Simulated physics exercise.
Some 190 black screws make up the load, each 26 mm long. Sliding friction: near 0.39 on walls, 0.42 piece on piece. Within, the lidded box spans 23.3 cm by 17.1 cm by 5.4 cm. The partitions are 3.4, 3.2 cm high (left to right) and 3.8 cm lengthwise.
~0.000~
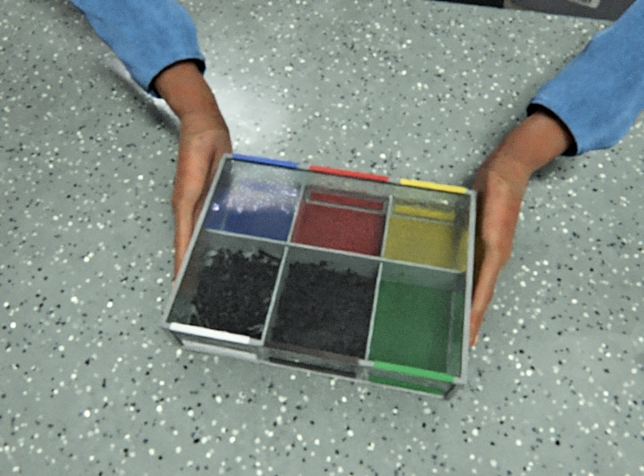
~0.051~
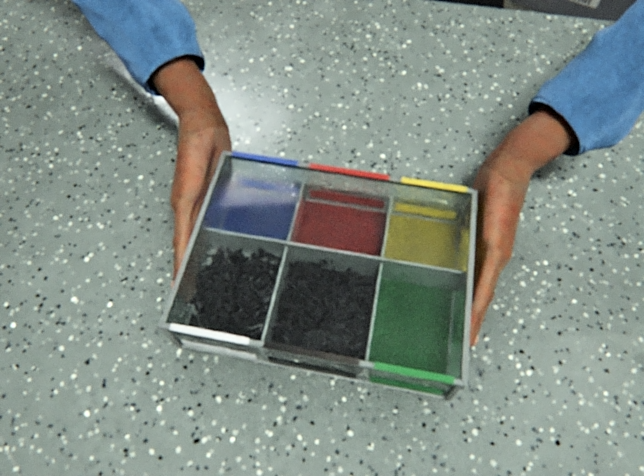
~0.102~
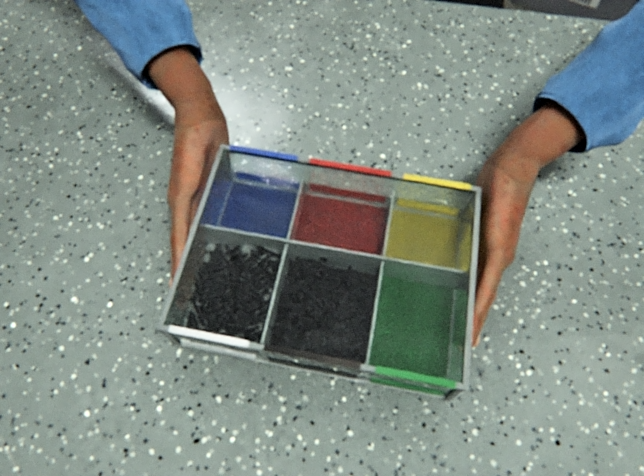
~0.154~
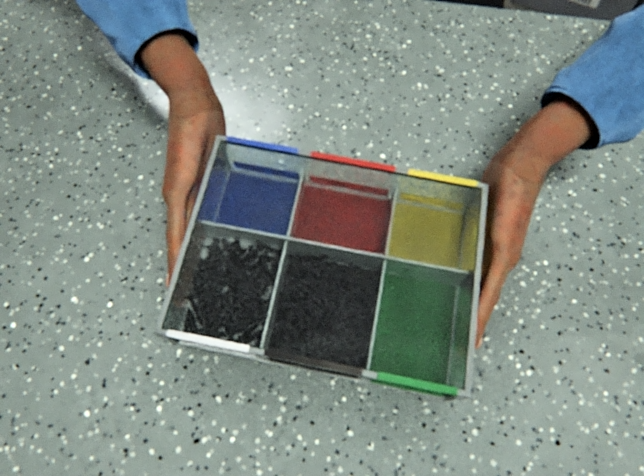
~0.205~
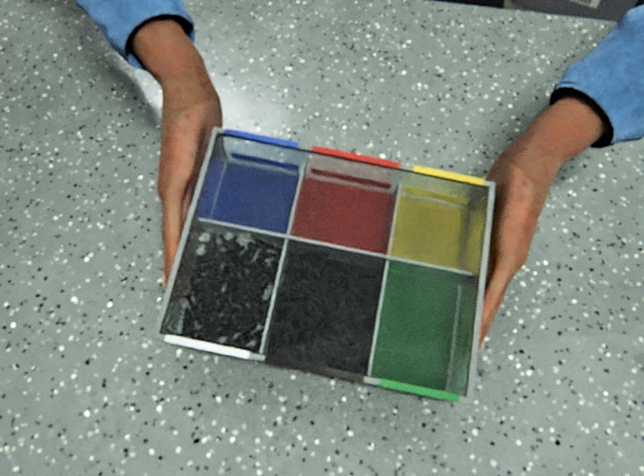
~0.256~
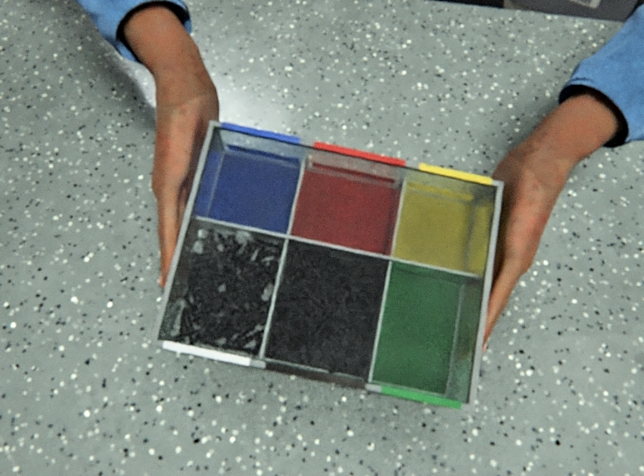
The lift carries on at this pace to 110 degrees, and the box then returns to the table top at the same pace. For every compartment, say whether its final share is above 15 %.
Result: Red: Holds a share within the limit; blue: Holds a share within the limit; green: Holds a share within the limit; yellow: Holds a share within the limit; white: Holds a share past the limit; black: Holds a share past the limit.
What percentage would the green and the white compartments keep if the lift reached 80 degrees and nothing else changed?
Green 5 %; white 50 %.
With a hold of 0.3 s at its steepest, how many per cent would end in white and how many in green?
In per cent: White 50, green 5.
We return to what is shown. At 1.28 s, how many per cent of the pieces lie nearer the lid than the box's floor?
Around 50 %.
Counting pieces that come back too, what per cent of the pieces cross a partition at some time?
I'd put it at some 5 percent of the pieces.
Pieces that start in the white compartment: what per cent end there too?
Share retained: Some 90 per cent.
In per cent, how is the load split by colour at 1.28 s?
Red 0 %, blue 0 %, green 0 %, yellow 0 %, white 50 %, black 50 %.
After 1.28 s, tilt 110 degrees; white 50 %, black 50 %.
After 1.97 s, tilt 49 degrees; green 5 %, white 50 %, black 50 %.
After 2.69 s, tilt 0 degrees; green 5 %, white 50 %, black 45 %.
By 3.0 s all is still; red 0 %, blue 0 %, green 5 %, yellow 0 %, white 50 %, black 45 %.
